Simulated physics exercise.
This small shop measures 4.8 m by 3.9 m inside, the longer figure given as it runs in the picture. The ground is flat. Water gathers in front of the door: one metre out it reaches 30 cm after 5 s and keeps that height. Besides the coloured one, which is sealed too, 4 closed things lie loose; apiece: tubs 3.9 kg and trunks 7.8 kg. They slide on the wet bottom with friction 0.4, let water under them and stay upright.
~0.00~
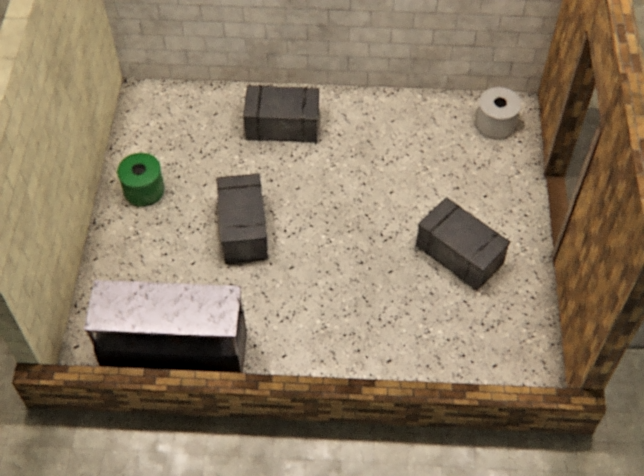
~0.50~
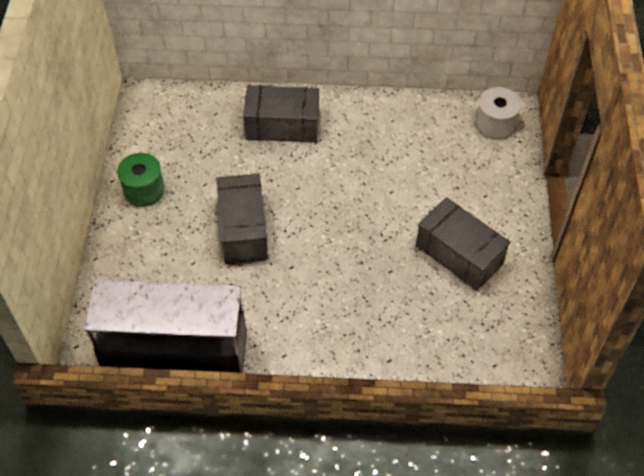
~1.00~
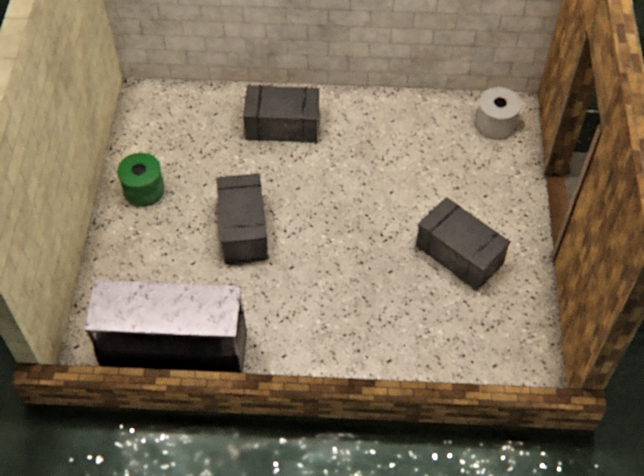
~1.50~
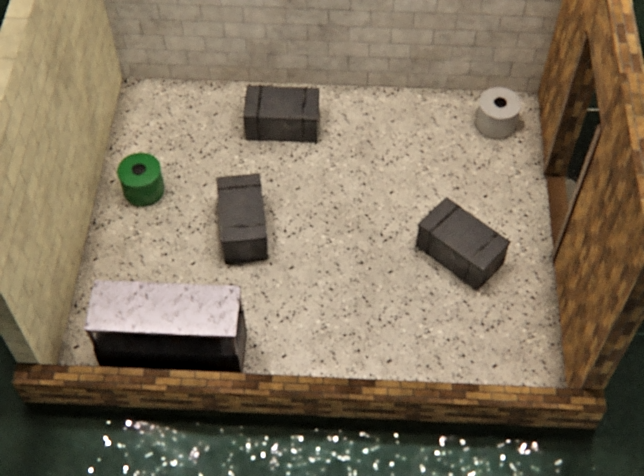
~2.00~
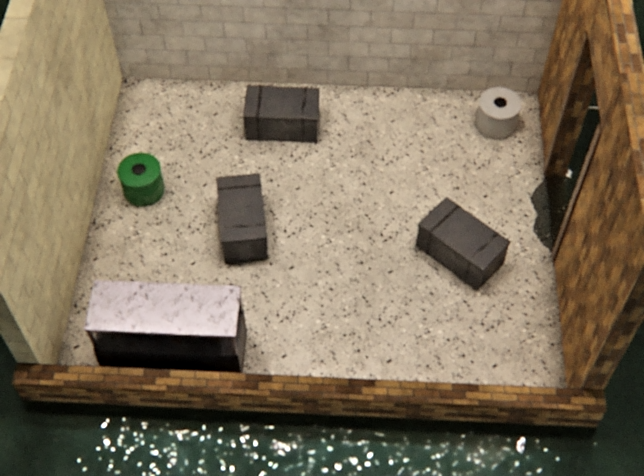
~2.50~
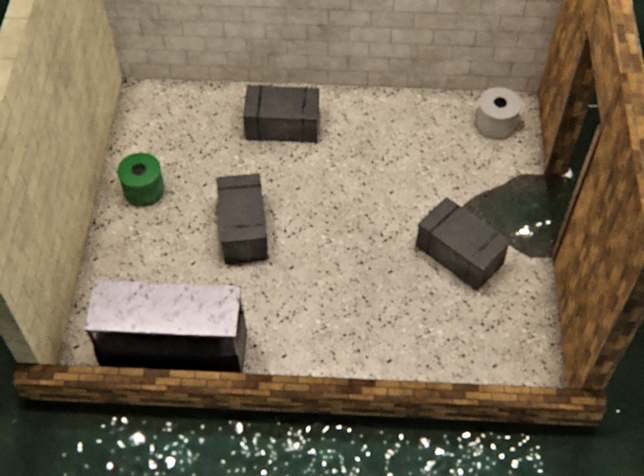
The footage shows a small brick-walled shop with a green tub, a pale tub and three dark trunks, all staying still as dark water covers the ground outside, then enters through the right-hand doorway and spreads across the speckled floor.
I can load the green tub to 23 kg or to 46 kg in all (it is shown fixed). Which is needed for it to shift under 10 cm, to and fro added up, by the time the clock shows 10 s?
For it, only the larger load is enough.
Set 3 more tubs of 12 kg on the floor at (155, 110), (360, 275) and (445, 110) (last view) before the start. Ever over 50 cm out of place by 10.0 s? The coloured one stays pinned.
In that order: Short of it, more, short of it.
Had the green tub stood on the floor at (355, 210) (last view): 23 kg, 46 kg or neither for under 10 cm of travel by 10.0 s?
It takes the larger.
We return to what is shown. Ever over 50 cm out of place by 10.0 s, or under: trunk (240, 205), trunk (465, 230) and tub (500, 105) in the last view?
In turn: Over, more, short of it.
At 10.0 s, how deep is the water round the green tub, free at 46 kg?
Roughly 13 cm.
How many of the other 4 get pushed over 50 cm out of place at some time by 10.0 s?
3 of them.
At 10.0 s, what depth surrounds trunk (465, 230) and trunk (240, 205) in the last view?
About 9 and 15 cm.
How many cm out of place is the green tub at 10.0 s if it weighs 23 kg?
About 20 cm.
After 3.5 s the green tub would be 0 cm from its start with 23 kg and 0 cm from its start with 46 kg; 0 cm of water round it then.
After 4.5 s the green tub would be 0 cm from its start with 23 kg and 0 cm from its start with 46 kg; 0 cm of water round it then.
After 7.0 s the green tub would be 0 cm from its start with 23 kg and 0 cm from its start with 46 kg; 5 cm of water round it then.
After 10.0 s the green tub would be 22 cm from its start with 23 kg and 0 cm from its start with 46 kg; 13 cm of water round it then.
